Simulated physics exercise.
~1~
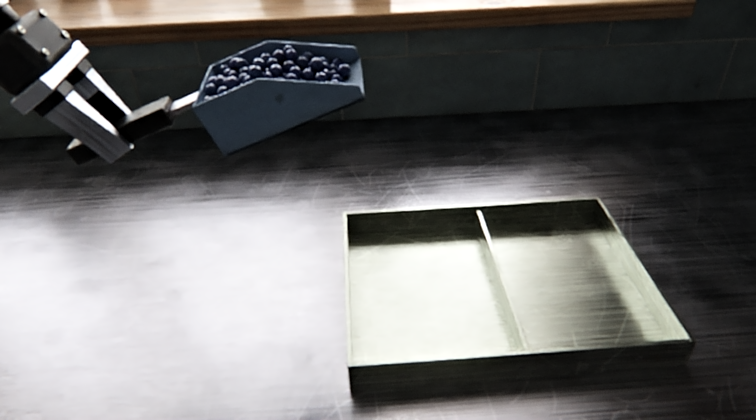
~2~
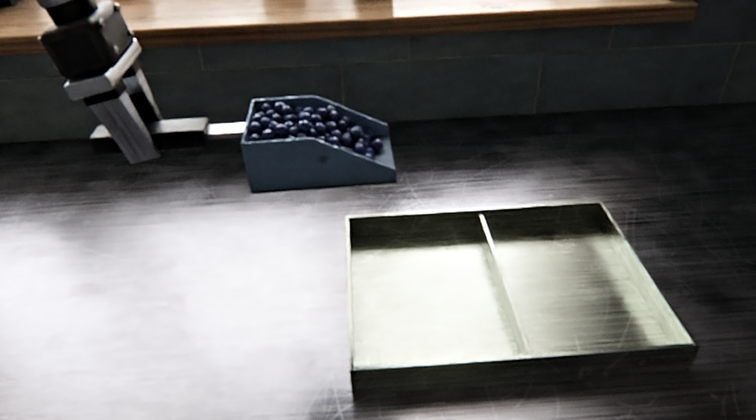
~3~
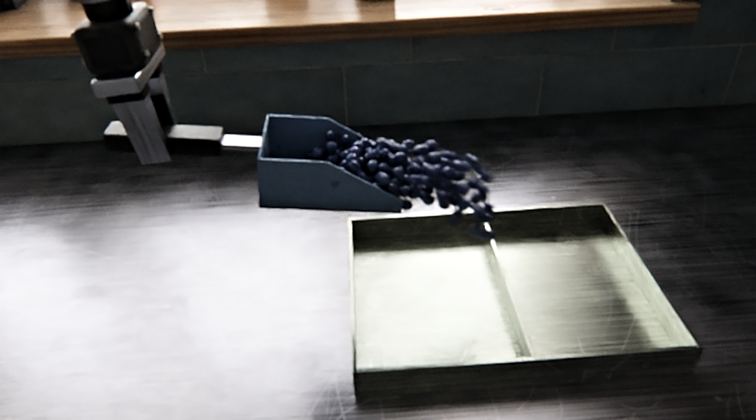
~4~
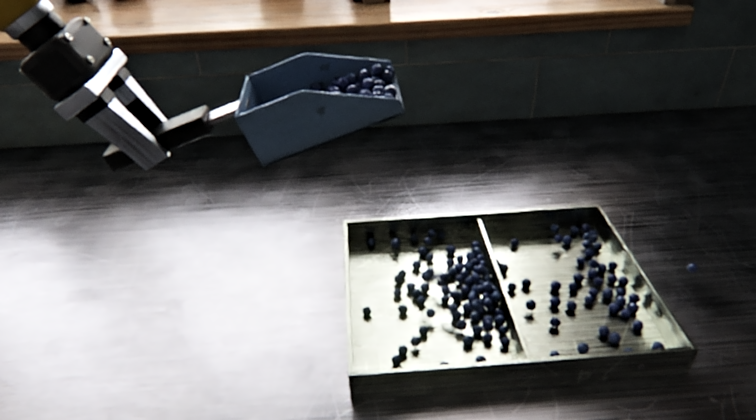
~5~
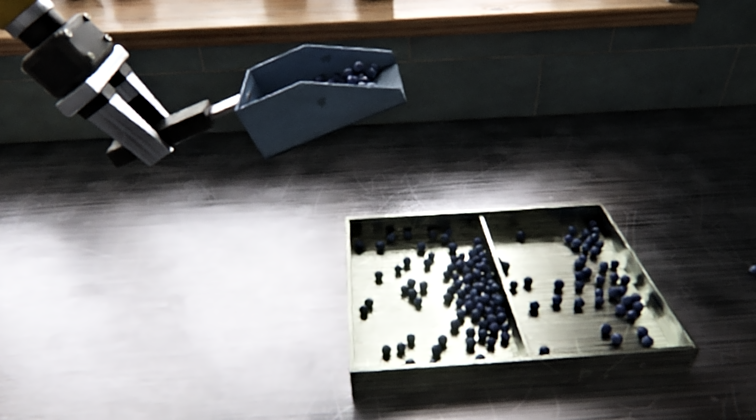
A robot arm tips dark beads from a scoop into a divided tray, keeping some.
